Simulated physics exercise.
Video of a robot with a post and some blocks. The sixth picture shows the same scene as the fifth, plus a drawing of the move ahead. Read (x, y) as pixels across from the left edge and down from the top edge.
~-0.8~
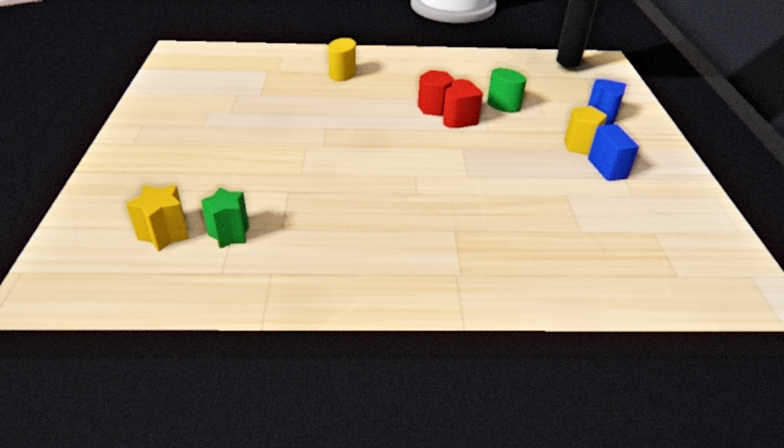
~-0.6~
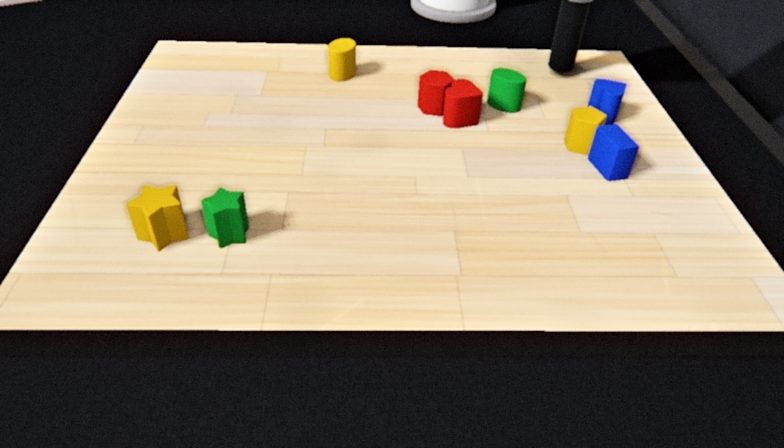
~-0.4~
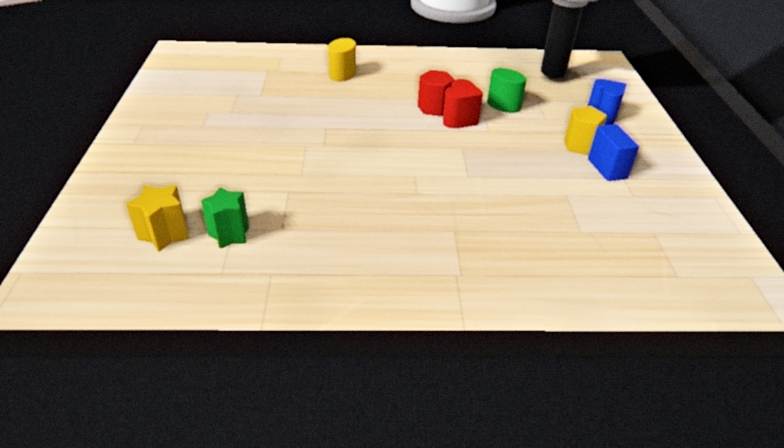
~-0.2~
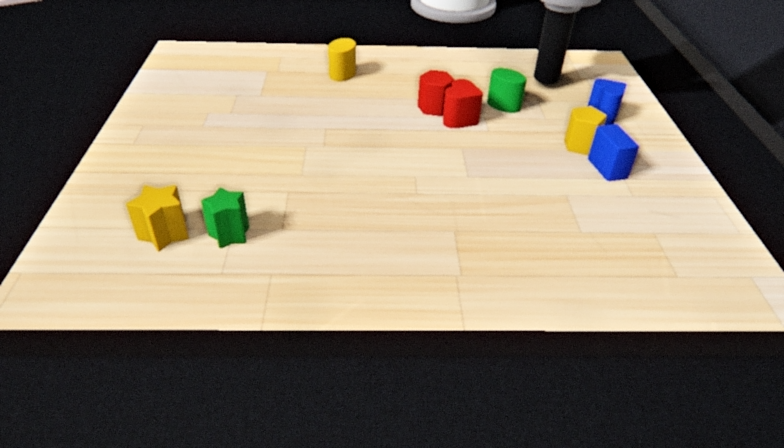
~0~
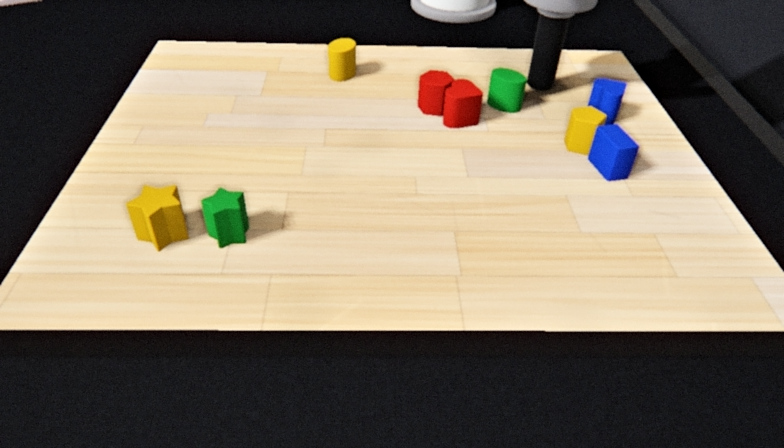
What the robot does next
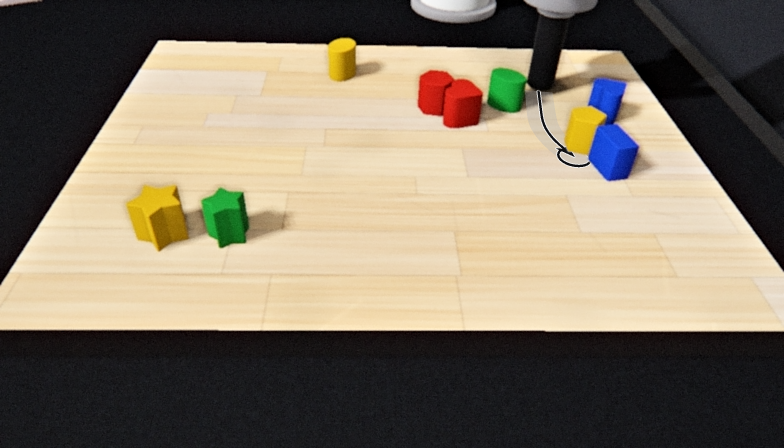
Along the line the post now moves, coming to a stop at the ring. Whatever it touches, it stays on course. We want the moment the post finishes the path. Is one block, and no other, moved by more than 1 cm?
I believe not.
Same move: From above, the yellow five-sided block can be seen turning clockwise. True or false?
My answer: False.
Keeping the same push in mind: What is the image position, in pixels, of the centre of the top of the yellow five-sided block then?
I'd place it at (613, 122), taking the centre of its top.
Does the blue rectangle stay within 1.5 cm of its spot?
Short answer: No.
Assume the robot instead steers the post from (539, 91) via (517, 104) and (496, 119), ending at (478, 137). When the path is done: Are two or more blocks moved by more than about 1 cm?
That would be a yes.
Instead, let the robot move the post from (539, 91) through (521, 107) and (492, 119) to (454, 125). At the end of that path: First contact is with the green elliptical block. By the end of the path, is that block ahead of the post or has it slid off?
When the path ends, it will lie beside or behind the post.
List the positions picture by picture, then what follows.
In the first picture, post's lower end (568, 63); green elliptical block (509, 74); yellow five-sided block (589, 114); blue rectangle (618, 135).
In the second picture, post (560, 68); blocks still.
In the third picture, post (553, 73); blocks still.
In the fourth picture, post (546, 79); blocks still.
In the fifth picture, post (540, 85); green elliptical block (509, 74); yellow five-sided block (589, 114); blue rectangle (618, 135).
Drawn move, from (539, 91) via (541, 111) and (549, 133), ending at (574, 157).
What follows on the original path. One third of the way, post (542, 105); nothing pushed yet.
Two thirds of the way, post (551, 127); nothing pushed yet.
At the end, post (576, 150); green elliptical block still; yellow five-sided block (613, 122), turned 80° anticlockwise; blue rectangle (637, 143), turned 45° clockwise.
